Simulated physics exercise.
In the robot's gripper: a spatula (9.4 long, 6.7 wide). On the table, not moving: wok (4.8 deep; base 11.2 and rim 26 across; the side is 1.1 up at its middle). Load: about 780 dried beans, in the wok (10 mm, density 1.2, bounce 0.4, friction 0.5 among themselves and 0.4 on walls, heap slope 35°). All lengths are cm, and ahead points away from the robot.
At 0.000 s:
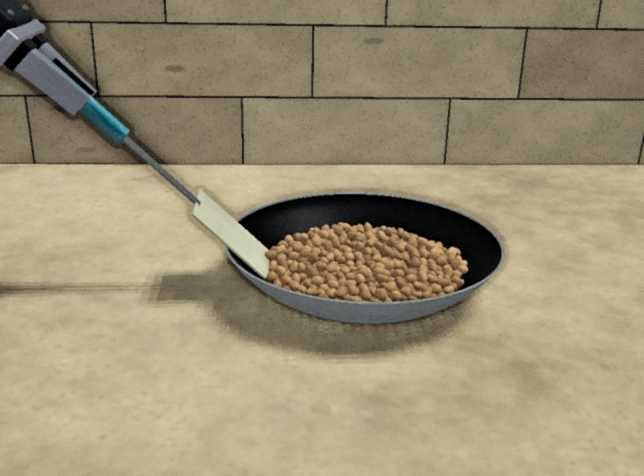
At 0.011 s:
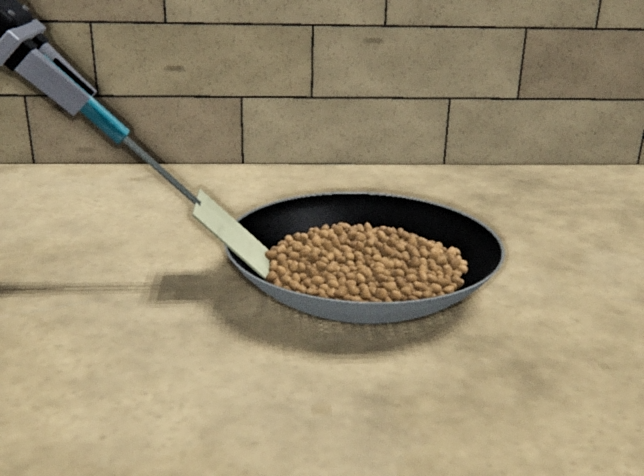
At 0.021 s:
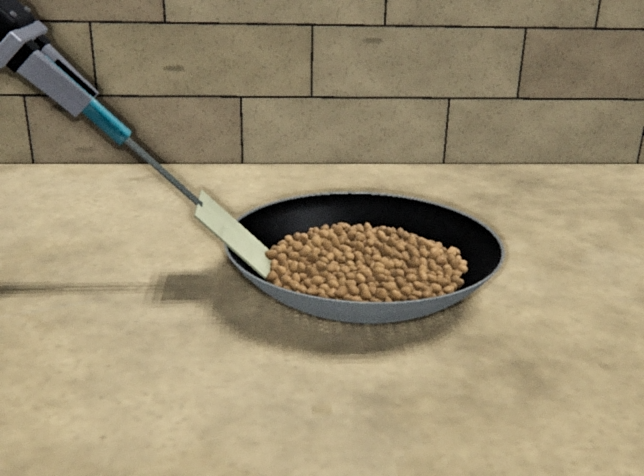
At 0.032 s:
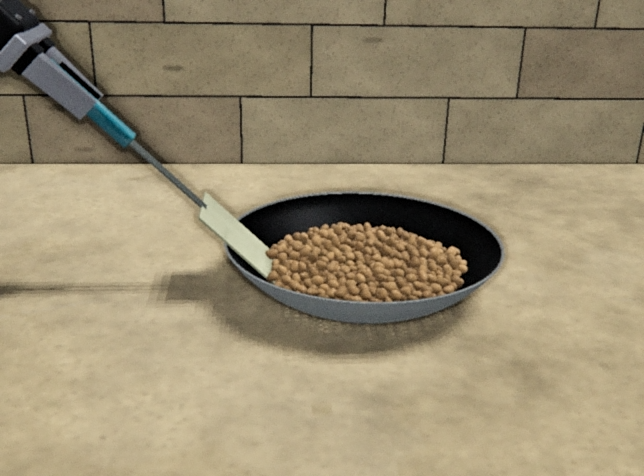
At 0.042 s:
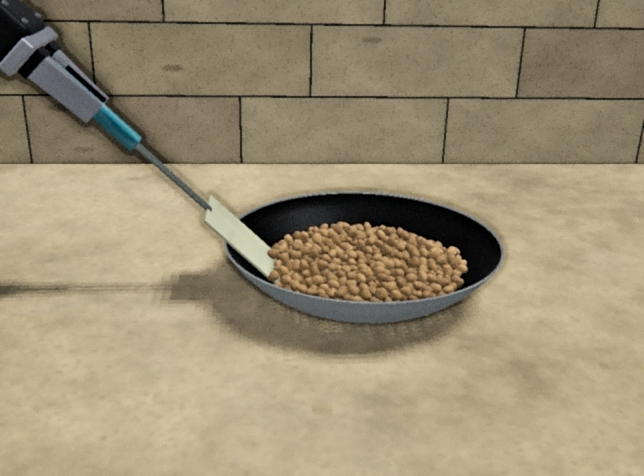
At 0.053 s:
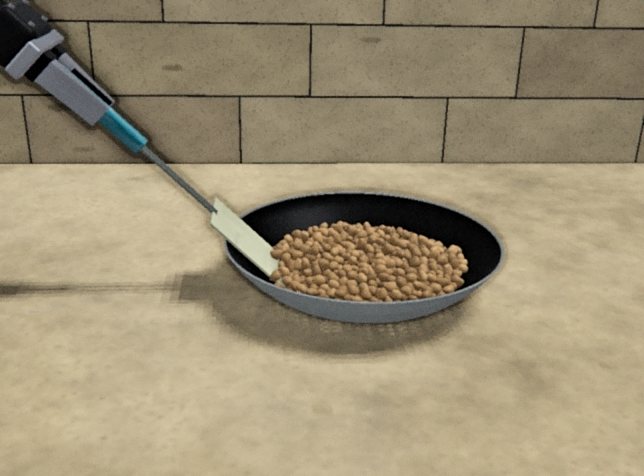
At the start, a robot arm holds a pale spatula at a slant against the left side of a dark pan heaped with brown beans on a mottled tan surface. The spatula then slides slightly right and down along the heap's left edge, while the pan stays still and the beans barely change.
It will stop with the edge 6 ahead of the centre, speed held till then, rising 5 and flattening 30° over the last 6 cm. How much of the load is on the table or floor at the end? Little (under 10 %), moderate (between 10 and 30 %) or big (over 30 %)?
On the table or floor the share is little, under 10 %.
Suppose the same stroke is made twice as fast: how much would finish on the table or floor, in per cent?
Then about 10 per cent.
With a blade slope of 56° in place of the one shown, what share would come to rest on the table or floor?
It would be near 0 per cent.
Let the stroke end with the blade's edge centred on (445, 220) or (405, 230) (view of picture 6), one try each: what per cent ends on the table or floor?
Some 5 and 0 per cent.
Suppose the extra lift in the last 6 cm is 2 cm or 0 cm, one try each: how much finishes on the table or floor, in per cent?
Some 5 and 5 per cent.
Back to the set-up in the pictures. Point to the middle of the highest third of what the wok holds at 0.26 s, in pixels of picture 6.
Around (441, 246).
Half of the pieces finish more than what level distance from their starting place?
Some 4 cm.
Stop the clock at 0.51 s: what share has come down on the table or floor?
Roughly 0 per cent.
After 0.16 s, sloping 45°, highest piece 5 above the table; 775 in the wok.
After 0.26 s, sloping 32°, highest piece 6 above the table; 770 in the wok, 5 on the blade or in flight.
After 0.51 s, sloping 15°, highest piece 6 above the table; 764 in the wok, 9 on the table or floor, 2 on the blade or in flight.
After 1.56 s, sloping 15°, highest piece 6 above the table; 764 in the wok, 11 on the table or floor.
At rest, 764 in the wok, 11 on the table or floor. That is 1 % on the table or floor.
